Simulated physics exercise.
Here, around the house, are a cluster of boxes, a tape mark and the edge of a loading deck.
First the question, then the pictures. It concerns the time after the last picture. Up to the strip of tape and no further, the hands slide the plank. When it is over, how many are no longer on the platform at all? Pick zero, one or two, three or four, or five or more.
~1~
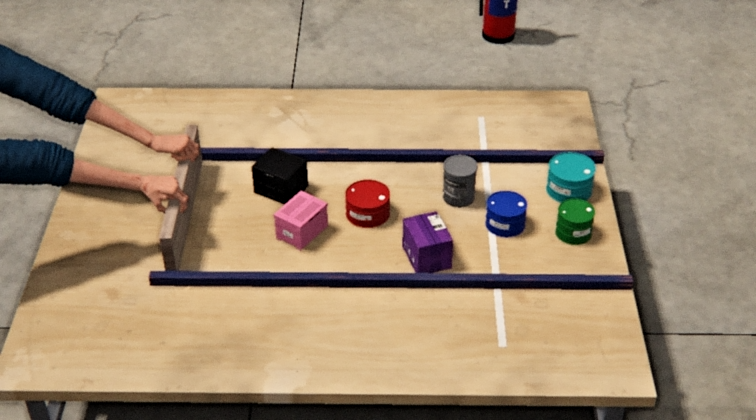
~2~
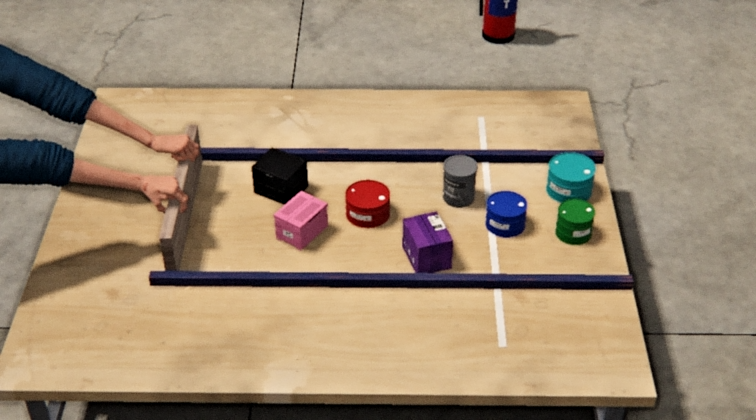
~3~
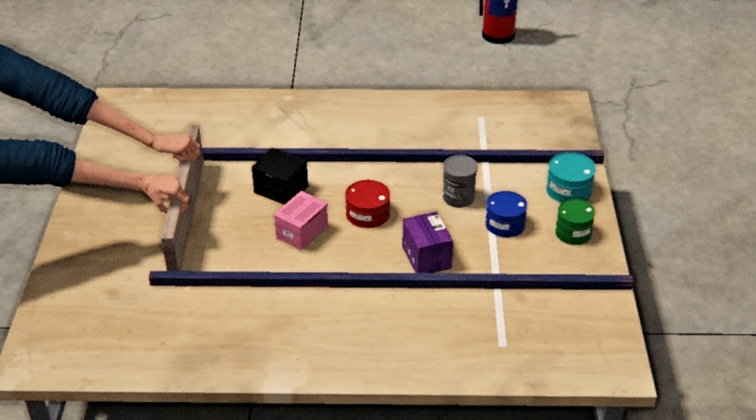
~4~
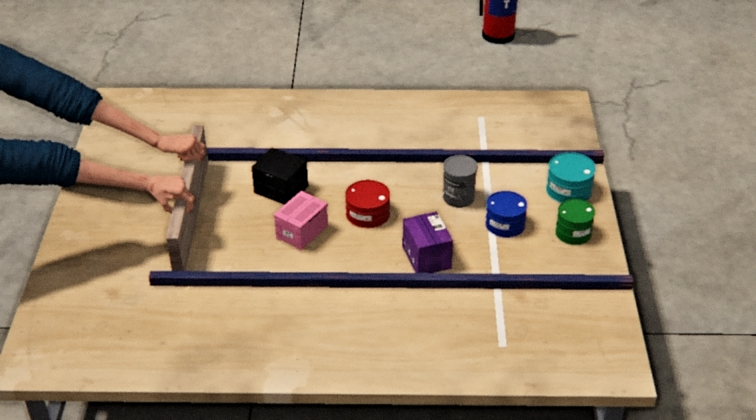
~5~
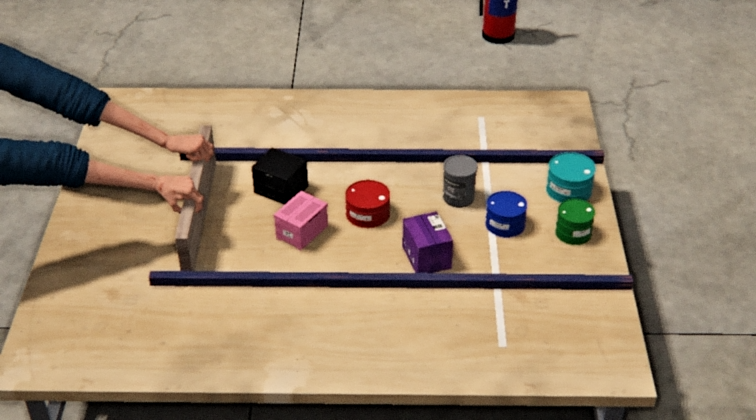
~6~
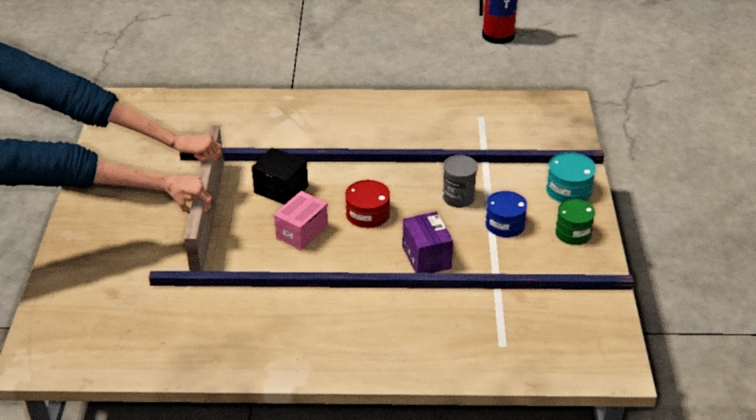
The answer is zero.
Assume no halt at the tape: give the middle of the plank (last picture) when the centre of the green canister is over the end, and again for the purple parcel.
For the green canister at (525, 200), for the purple parcel at (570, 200).
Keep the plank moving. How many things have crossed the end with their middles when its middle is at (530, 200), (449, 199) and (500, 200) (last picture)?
In order of the places given, that's 2, 0 and 0.
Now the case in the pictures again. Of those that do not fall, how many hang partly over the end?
You'd get 0.
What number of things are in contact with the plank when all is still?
It touches 3.
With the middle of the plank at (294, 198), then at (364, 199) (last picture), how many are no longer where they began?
At the first point the count is 2, at the second it's 3.
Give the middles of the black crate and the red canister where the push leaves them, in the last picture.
About (508, 170), and about (512, 199).
A little later, none off yet; turquoise canister at rest near (571, 178); green canister at rest near (575, 222); blue canister at rest near (506, 214).
When it is over, the number that fall off is zero.
